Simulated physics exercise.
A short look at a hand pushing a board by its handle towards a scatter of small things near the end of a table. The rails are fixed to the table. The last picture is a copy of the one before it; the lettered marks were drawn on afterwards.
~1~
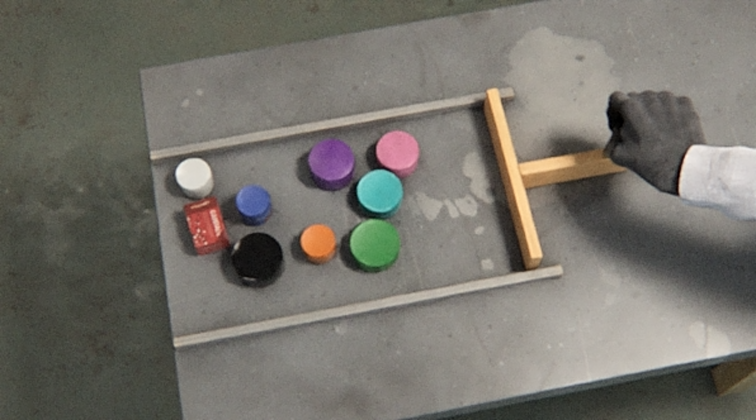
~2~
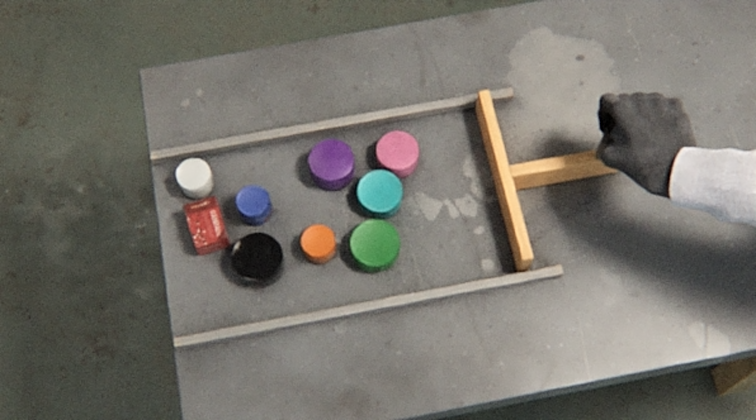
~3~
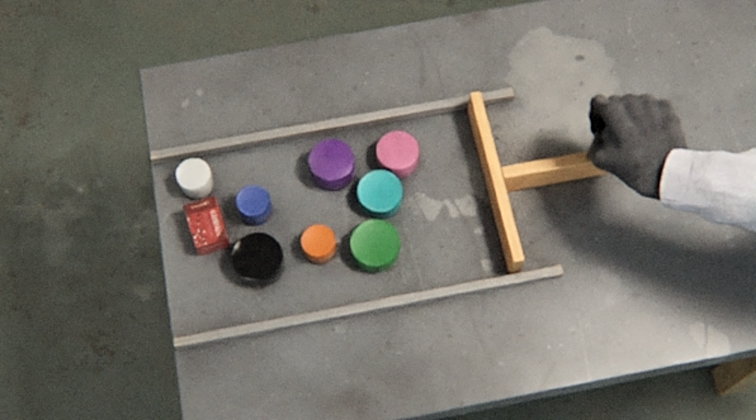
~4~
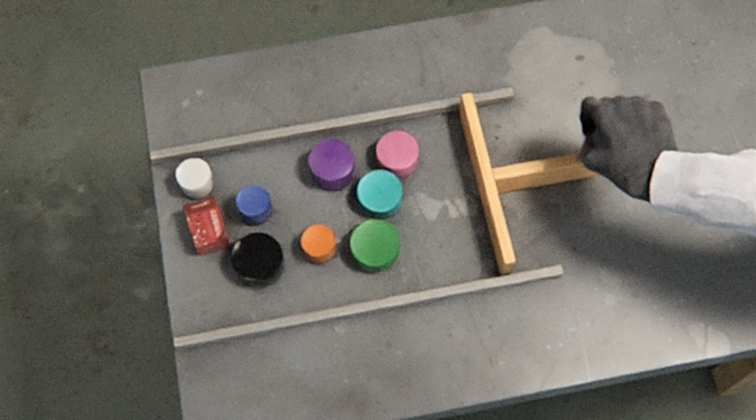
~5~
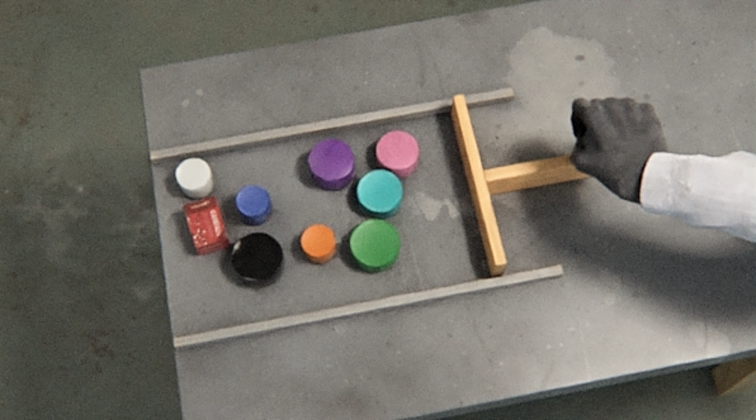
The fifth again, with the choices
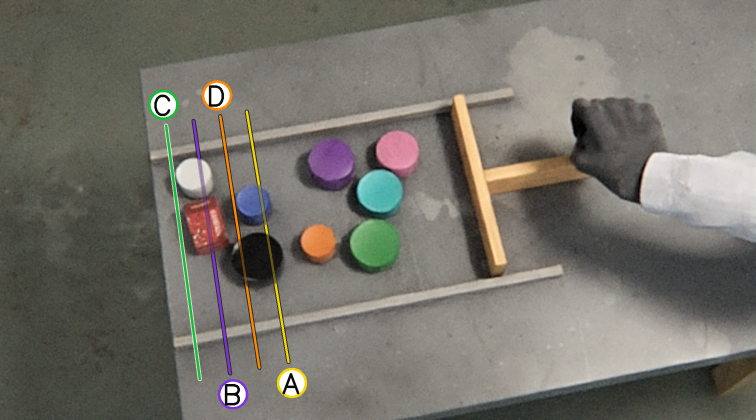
A black-gloved hand in a pale sleeve grips the handle of a wooden T-shaped board on a worn grey table, seen from above. To its left, between two thin rails, sit pink, turquoise, green, purple, orange, blue, black and white round containers and a small red box. The hand slides the board slowly a short way left, while the containers, box and camera stay still.
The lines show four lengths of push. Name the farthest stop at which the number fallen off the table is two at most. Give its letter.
It should halt at D.
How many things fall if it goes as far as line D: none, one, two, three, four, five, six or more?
Two.
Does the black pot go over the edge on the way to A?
By then, no.
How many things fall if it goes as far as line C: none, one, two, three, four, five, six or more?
Six or more.
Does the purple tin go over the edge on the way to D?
No.
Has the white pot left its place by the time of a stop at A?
Yes.
On the marked copy, A at (267, 231); B at (211, 241); C at (182, 246); D at (239, 236).
With D. Early on, board (393, 192); pink pot (356, 158); purple tin (313, 169).
Further on, board (306, 208); red box (202, 227); black pot (233, 274).
At the end, board (239, 220); red box over the edge; white pot over the edge; two fallen.
As for the rest, A is within the limit but short; B drops five; C drops eight.
